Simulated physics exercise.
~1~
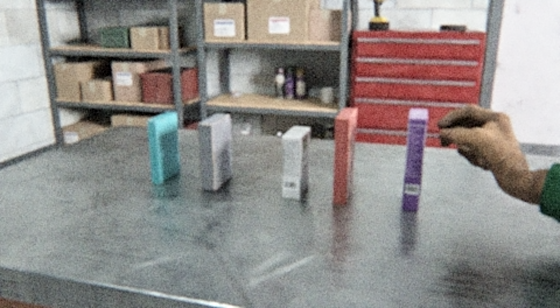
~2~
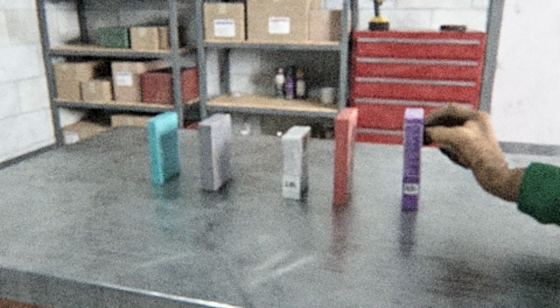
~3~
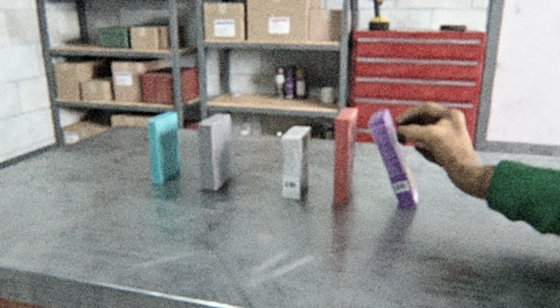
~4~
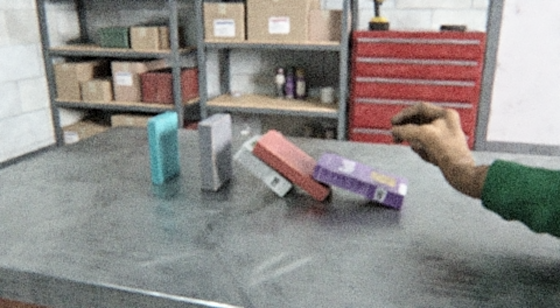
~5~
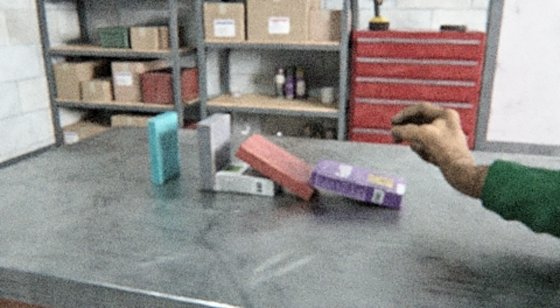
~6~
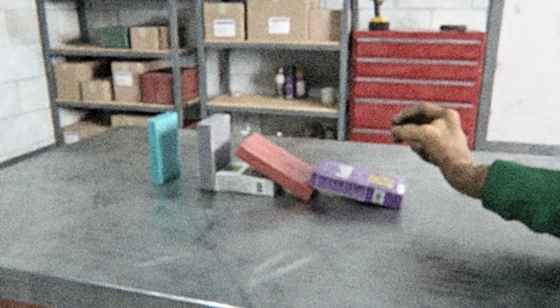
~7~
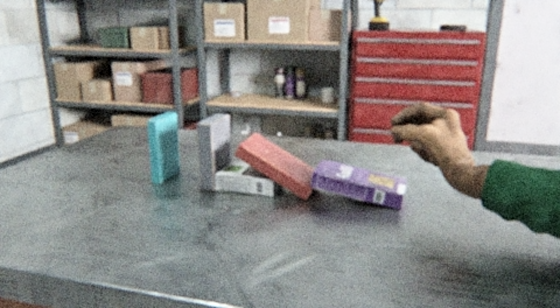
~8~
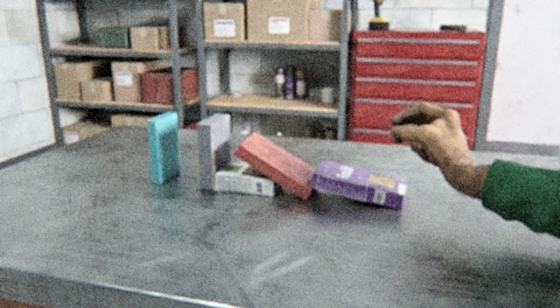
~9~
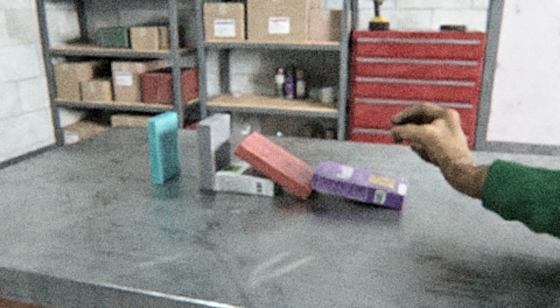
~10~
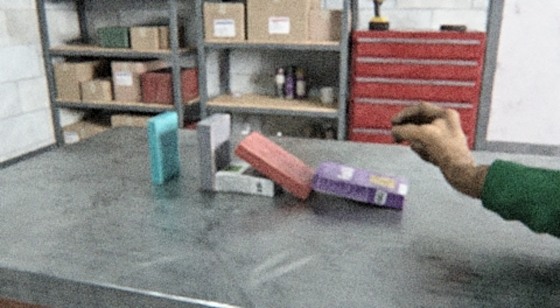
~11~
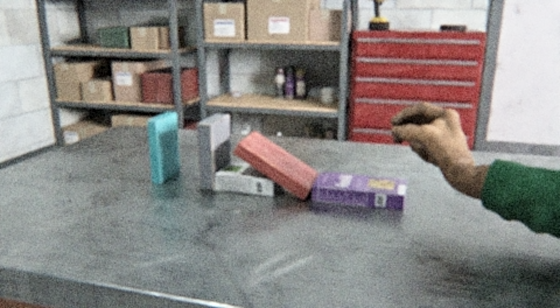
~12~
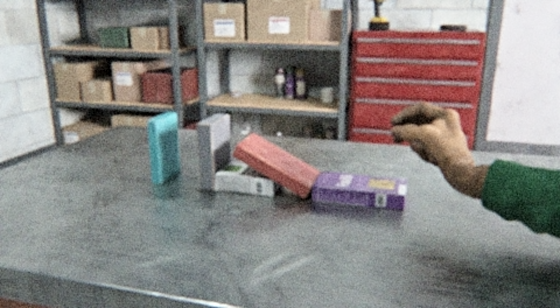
Five slim upright boxes and blocks stand in a row on a grey tabletop, seen from a fixed, slightly raised view in a storeroom with loaded shelves and a red drawer cabinet behind. From left to right they are turquoise, grey, white, red and purple. A hand in a green sleeve at the right tips the purple packet leftward. It falls against the red block, which topples into the white packet. The white packet drops flat by the grey board, the red block rests slanted over it, and the purple packet lies on its side, while grey and turquoise stay standing.
